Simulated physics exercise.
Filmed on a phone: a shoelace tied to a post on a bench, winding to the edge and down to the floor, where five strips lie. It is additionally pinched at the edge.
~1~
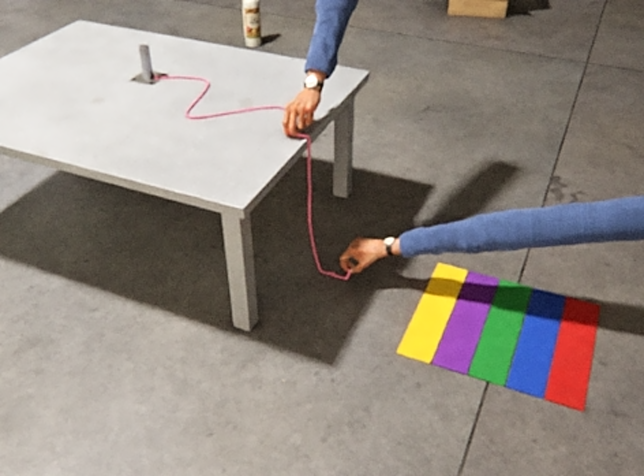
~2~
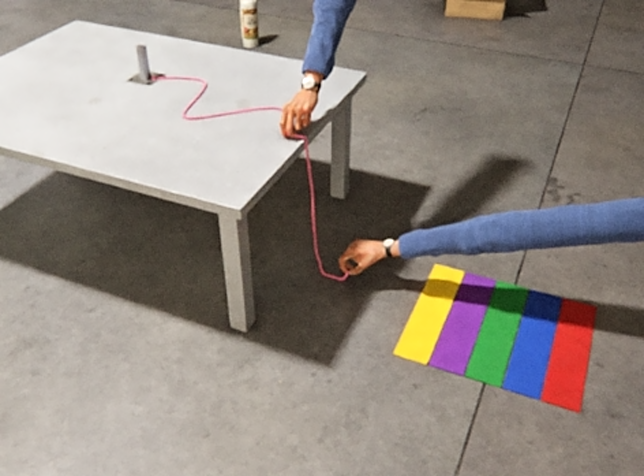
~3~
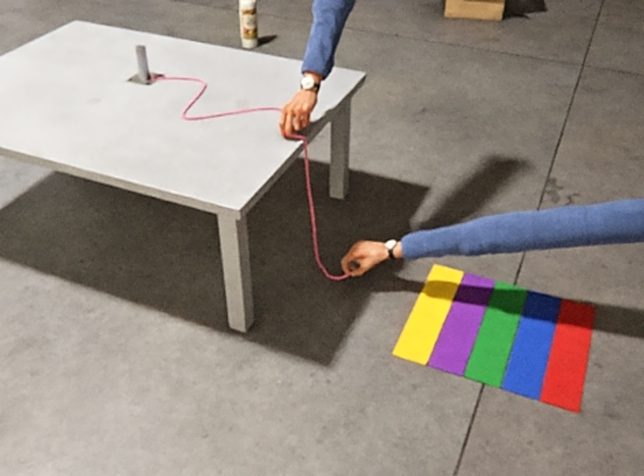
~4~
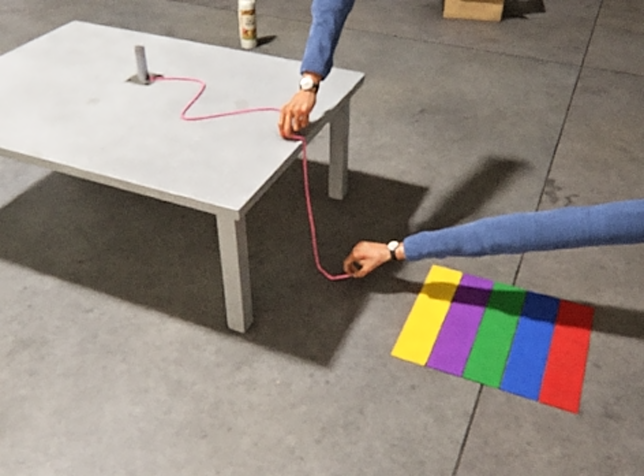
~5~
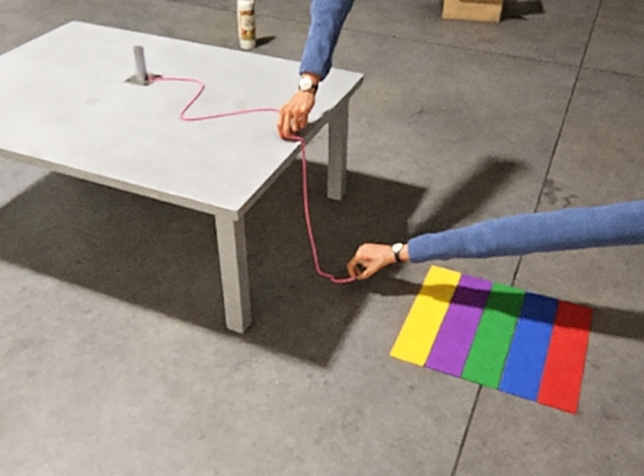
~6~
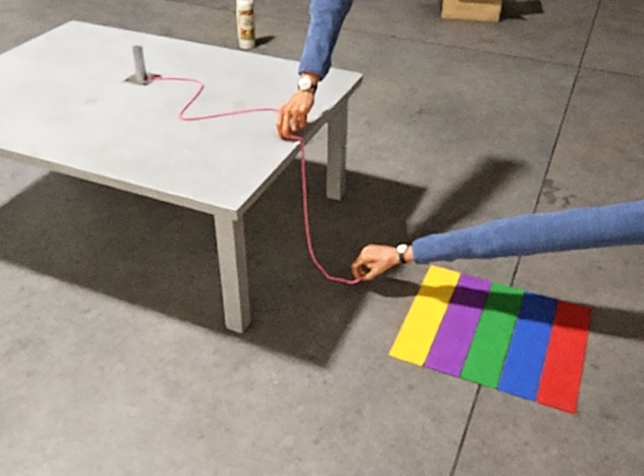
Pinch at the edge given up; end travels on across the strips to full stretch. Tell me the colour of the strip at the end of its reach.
It is red.
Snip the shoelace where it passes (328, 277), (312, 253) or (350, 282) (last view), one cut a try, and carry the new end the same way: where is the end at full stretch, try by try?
Try by try, around (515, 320), (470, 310) and (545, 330).
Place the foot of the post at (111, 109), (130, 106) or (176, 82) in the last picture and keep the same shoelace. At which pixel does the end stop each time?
Roughly (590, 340), (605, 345) and (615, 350).
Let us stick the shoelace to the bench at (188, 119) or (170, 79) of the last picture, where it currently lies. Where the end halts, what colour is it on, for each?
One after the other, green; red.
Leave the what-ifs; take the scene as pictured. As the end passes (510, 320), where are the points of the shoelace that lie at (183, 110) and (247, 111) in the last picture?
Around (240, 109) and around (305, 135).
Soon after, end near (510, 320); over green.
After that, end near (547, 330); over blue.
At the stop, end near (570, 337); over red. Over red.
